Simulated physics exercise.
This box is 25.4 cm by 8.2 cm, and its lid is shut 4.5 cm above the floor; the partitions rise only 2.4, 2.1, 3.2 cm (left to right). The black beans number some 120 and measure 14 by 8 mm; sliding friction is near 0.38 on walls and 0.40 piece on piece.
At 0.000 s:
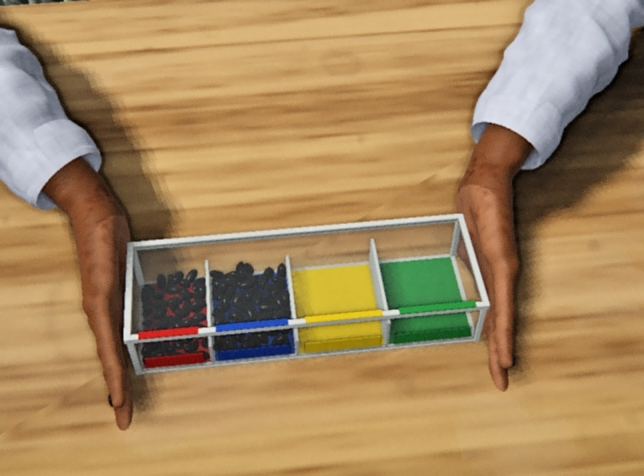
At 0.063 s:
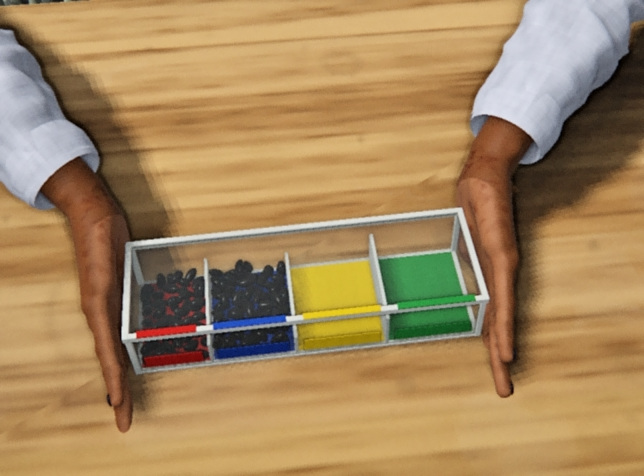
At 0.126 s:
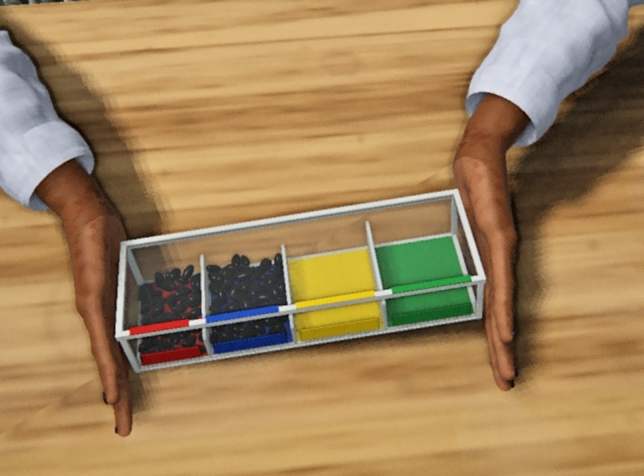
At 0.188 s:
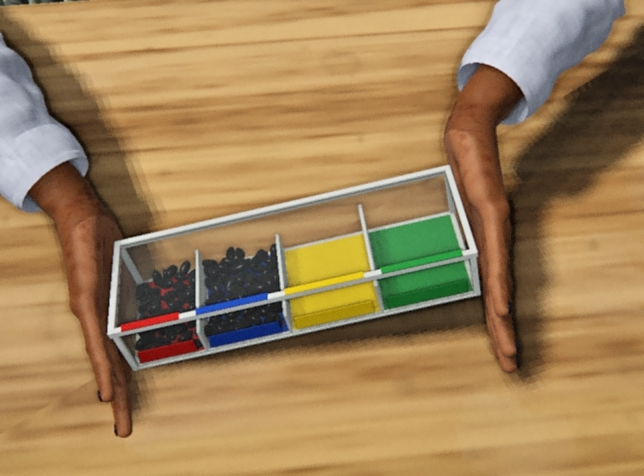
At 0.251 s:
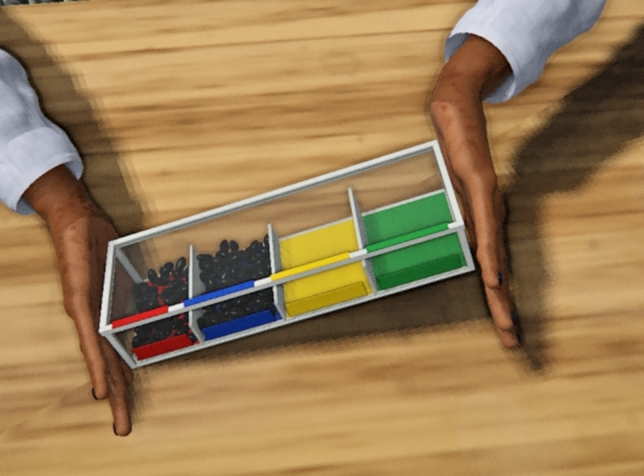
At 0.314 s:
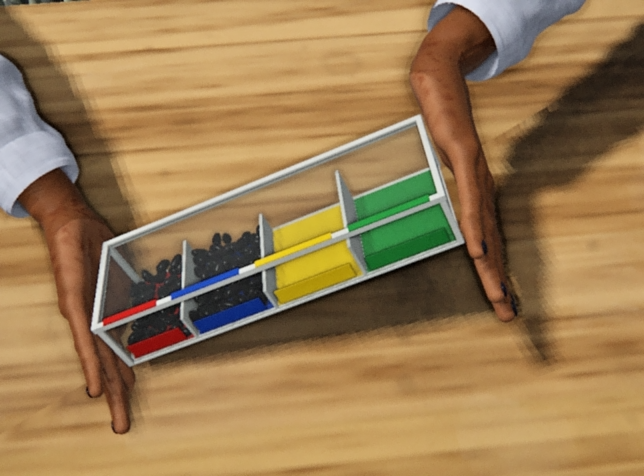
We see two hands holding a clear, divided box with red, blue, yellow and green sections, dark beans in the red and blue ones; the right hand rises, tilting the box steadily so its green end lifts above the red.
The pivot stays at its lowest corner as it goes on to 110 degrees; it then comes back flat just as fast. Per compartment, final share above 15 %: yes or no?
Red compartment yes; blue compartment no; green compartment no; yellow compartment no.
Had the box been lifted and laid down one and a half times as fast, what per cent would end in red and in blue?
Per cent held - red: 90, blue: 10.
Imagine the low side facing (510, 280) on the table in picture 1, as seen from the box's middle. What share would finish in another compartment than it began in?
Roughly 100 percent of them.
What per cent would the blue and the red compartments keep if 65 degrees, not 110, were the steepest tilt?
With that change, blue ends at 50 percent while red ends at 50 percent.
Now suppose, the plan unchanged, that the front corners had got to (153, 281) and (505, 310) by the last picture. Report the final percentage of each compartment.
Red 0, blue 5, green 25, yellow 70.
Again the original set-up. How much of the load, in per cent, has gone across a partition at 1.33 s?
40 percent.
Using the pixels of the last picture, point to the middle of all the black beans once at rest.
Approximately (168, 303) in the last view.
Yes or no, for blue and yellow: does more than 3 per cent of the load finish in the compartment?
With blue that holds, while with yellow that fails.
After 1.33 s, tilt 109 degrees; red 80 %, blue 20 %.
After 2.01 s, tilt 47 degrees; red 90 %, blue 10 %.
After 2.72 s, tilt 0 degrees; red 90 %, blue 10 %.
In the end, at 3.3 s, red 90 %, blue 10 %, green 0 %, yellow 0 %.
